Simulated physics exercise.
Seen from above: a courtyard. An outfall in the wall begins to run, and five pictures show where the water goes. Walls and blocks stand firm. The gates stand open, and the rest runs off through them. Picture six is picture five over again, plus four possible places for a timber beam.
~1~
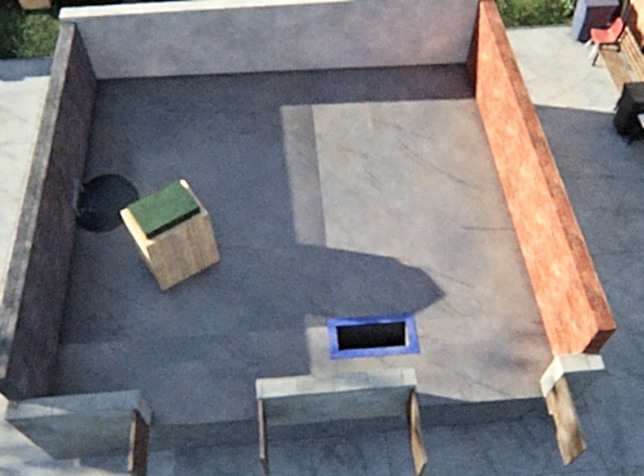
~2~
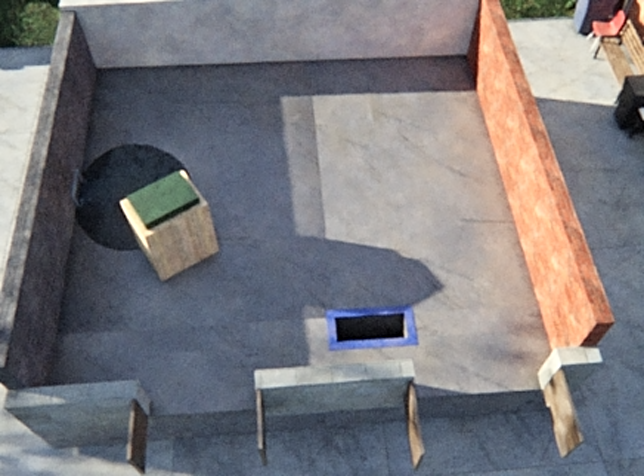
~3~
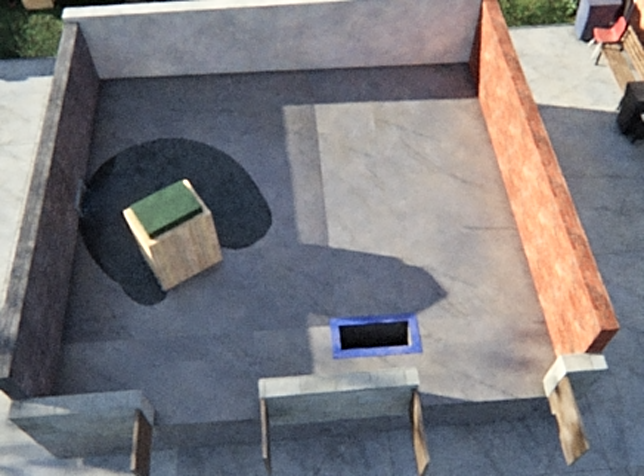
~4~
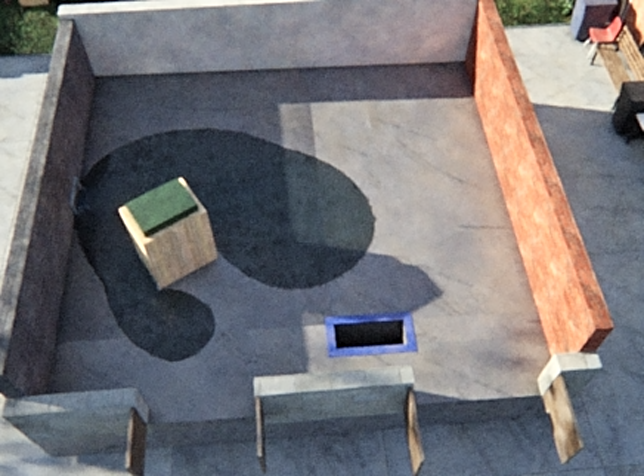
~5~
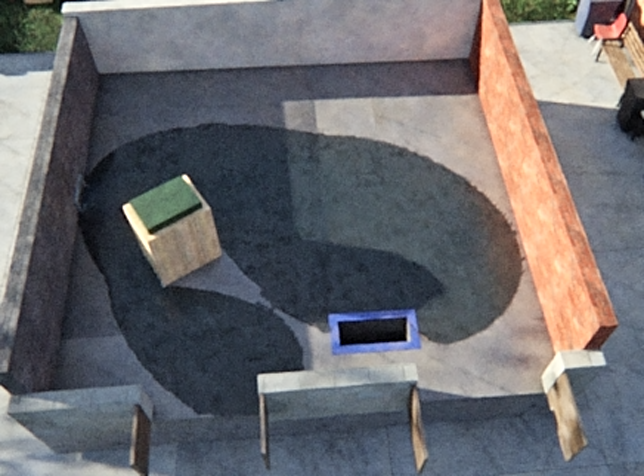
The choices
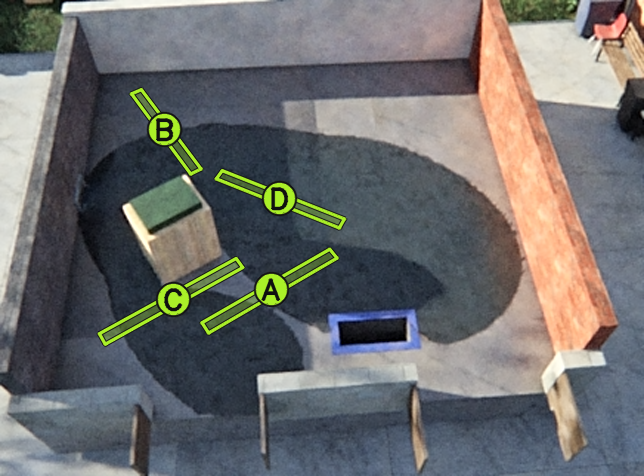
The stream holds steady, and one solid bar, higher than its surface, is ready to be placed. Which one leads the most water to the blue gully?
Place D.
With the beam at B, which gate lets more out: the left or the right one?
The right one.
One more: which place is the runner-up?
B.
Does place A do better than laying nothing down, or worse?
Worse.
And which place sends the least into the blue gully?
That is place A.
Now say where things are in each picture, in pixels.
Outfall at (77, 199); blue gully at (373, 336); open gate at (474, 386); open gate at (207, 406); water covers 2 % of the ground and shows as far out as (129, 187); blue gully still dry.
Water covers 6 % of the ground and shows as far out as (186, 174); blue gully still dry.
Water covers 12 % of the ground and shows as far out as (264, 205); blue gully still dry.
Water covers 24 % of the ground and shows as far out as (366, 218); blue gully still dry.
Water covers 44 % of the ground and shows as far out as (513, 244); blue gully taking water.
On the marked copy, A from (205, 327) to (333, 253); B from (136, 91) to (195, 171); C from (102, 338) to (239, 263); D from (219, 174) to (341, 223).
With A, next to none of the stream runs into the blue gully, about 99 % out by the gates.
With B, about 17 % of the stream runs into the blue gully, about 83 % out by the gates.
With C, about 12 % of the stream runs into the blue gully, about 87 % out by the gates.
With D, about 27 % of the stream runs into the blue gully, about 73 % out by the gates.
